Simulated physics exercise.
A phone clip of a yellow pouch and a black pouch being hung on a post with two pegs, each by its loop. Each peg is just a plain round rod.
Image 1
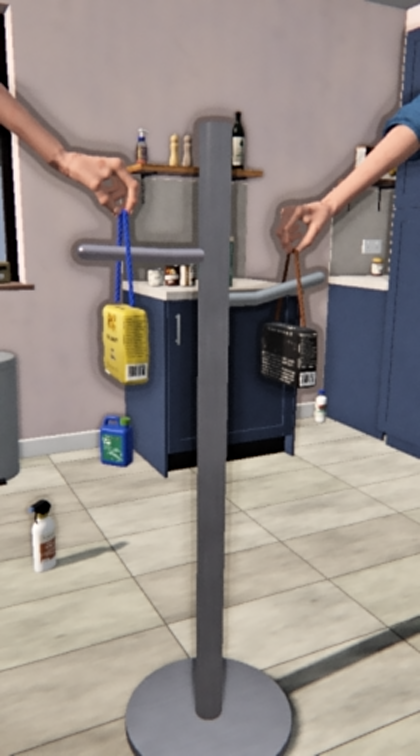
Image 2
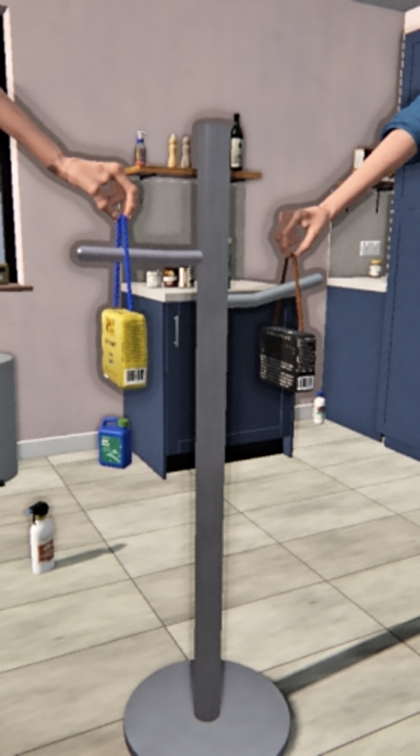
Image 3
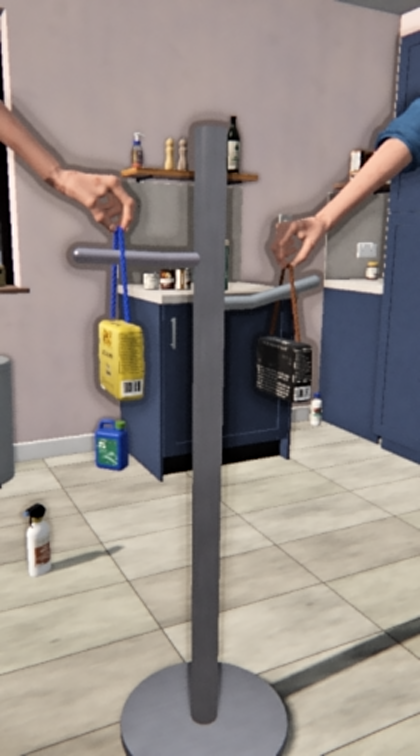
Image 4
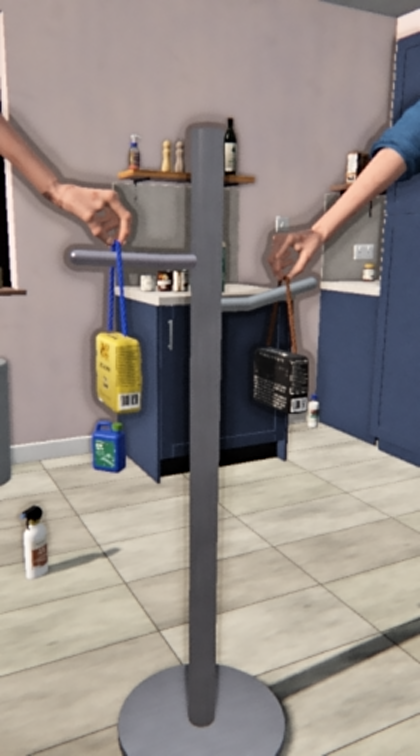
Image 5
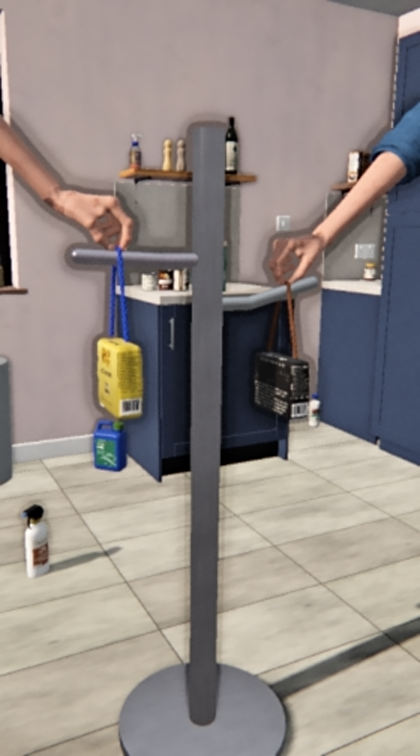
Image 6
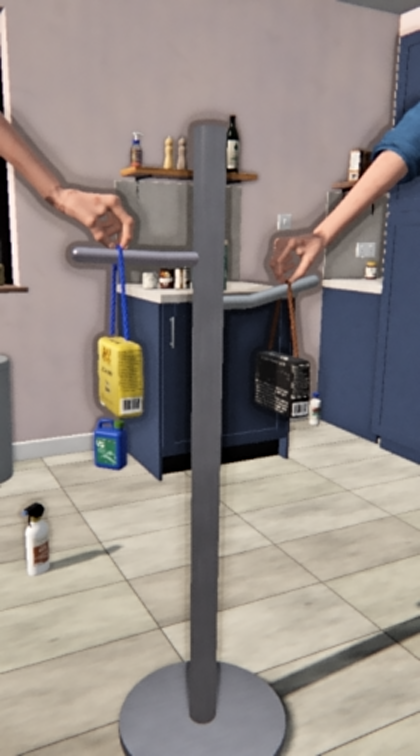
Two hands lower a yellow pouch and a black pouch slightly beside a post's pegs.
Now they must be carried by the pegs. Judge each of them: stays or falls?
I reckon the yellow pouch will stay on the peg; I reckon the black pouch will stay on the peg.
Then, 0.32 s after the last picture, yellow pouch hanging near (121, 378); black pouch hanging near (280, 385).
Then, 0.82 s after the last picture, yellow pouch hanging near (122, 378); black pouch hanging near (277, 386).
At rest, yellow pouch hanging near (124, 378); black pouch hanging near (276, 387). The yellow pouch holds on and the black pouch remains on its peg.
